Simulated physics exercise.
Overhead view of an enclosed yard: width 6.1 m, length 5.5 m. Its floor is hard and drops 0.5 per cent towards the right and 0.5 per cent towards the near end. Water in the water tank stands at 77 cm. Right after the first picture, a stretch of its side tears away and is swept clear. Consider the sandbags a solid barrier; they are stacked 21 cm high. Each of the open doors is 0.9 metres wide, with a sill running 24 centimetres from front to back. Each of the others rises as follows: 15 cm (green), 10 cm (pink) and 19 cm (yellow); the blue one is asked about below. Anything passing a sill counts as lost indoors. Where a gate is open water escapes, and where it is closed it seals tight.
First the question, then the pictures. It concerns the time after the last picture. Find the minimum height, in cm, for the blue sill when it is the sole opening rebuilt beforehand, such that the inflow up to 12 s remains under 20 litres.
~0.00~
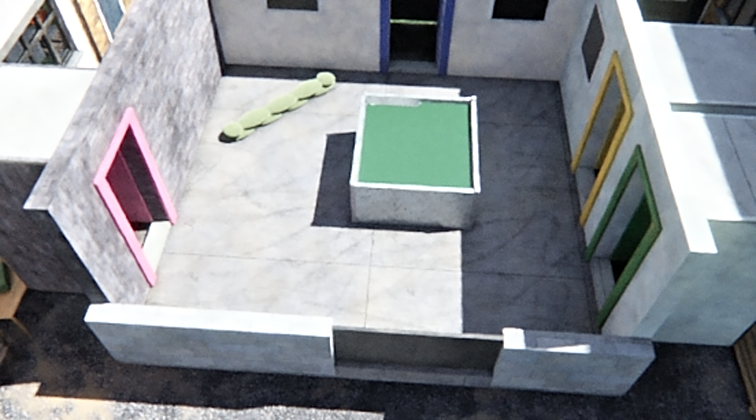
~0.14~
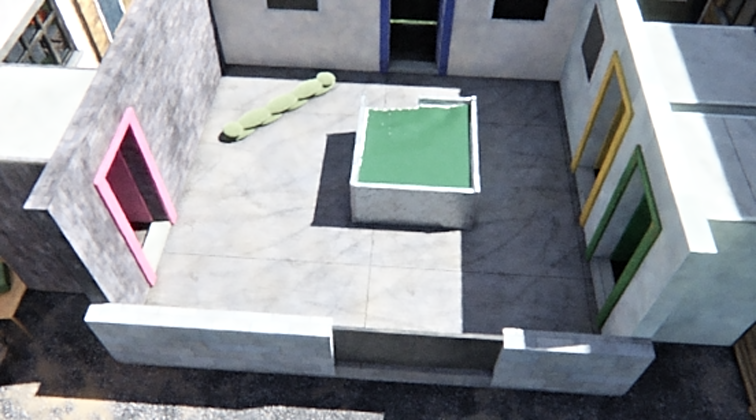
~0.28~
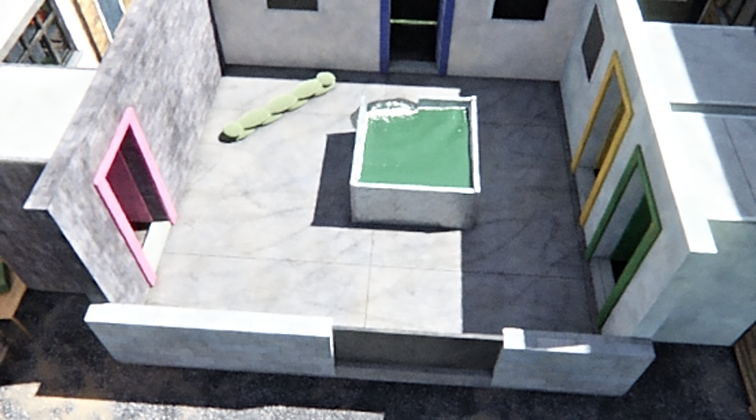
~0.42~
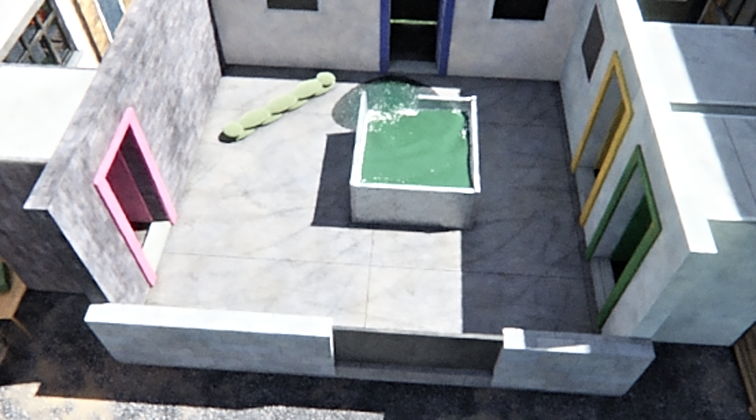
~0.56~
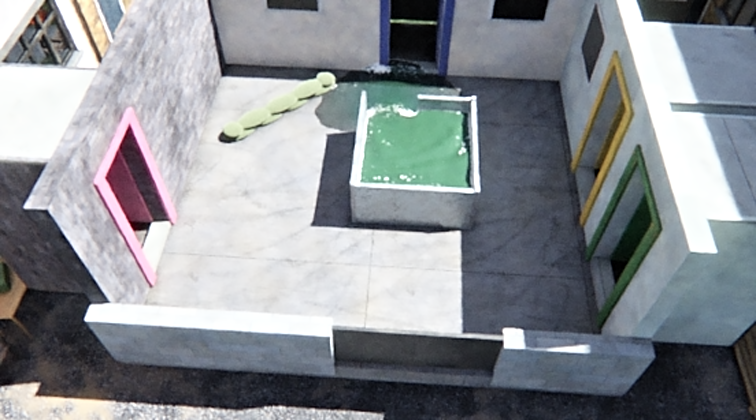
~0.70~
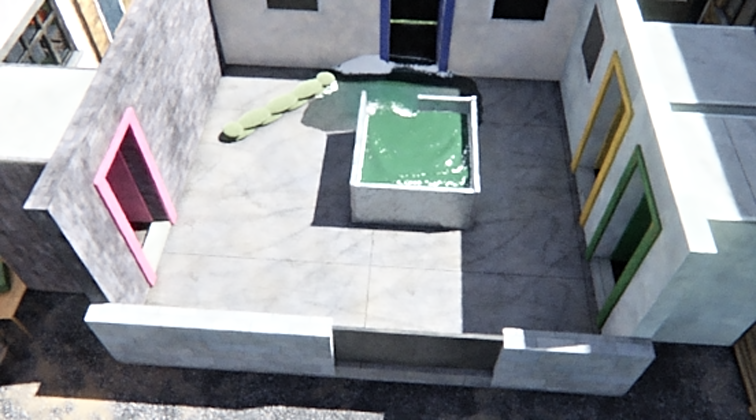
The minimum height is about 34 cm.
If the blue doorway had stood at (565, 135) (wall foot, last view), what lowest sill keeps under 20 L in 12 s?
Roughly 12.5 cm.
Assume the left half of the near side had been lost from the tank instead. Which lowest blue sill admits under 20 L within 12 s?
Required height: Approx. 8.0 cm.
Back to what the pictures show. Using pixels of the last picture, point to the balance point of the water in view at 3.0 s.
(385, 141) or so.
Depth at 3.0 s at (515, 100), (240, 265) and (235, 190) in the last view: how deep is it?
About 4, 0 and 3 cm respectively.
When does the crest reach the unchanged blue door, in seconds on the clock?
I'd say near 2.2 seconds.
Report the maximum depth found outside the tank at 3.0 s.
Roughly 26 cm.
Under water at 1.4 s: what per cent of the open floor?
Wet: Close to 20 %.
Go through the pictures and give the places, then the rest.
The water tank at (416, 143) is whole and still, 77 cm deep; the blue door at (416, 27) is dry, in the first frame.
The gap is on the far side, the front 0.3 m out at a hidden place; the back of the water tank holds 77 cm, in the second frame.
The front is at a hidden place, 0.8 m from the gap on the far side; 0.7 m2 of floor is wet, 77 cm left at the back, in the third frame.
The front is at (385, 79), 1.4 m from the gap on the far side; 1.9 m2 of floor is wet, 76 cm left at the back, in the fourth frame.
The front is at (390, 63), 1.8 m from the gap on the far side; 3.1 m2 of floor is wet, 68 cm left at the back, in the fifth frame.
Water pours out on the far side and has run 1.8 m, to (433, 62); about 6 cm deep outside, 64 cm at the back; water is at the blue door at (416, 27), in the sixth frame.
After 1.4 s water covers 20 % of the floor, deepest (42 cm) near (382, 75); 25 cm at the blue door, 124 litres in over its 9 cm sill.
After 3.0 s water covers 40 % of the floor, deepest (26 cm) near (372, 74); 24 cm at the blue door, 353 litres in over its 9 cm sill.
After 12.0 s water covers 90 % of the floor, deepest (10 cm) near (425, 355); 6 cm at the blue door, 504 litres in over its 9 cm sill.
At the blue door as built, the water arrived by 0.6 s and peaked near 28 cm at 2.2 s.
With a sill of 29.5 cm, 51 litres would have come in within the 12 s; with 40 cm, 3 litres. So under 20 litres takes about 34 cm.
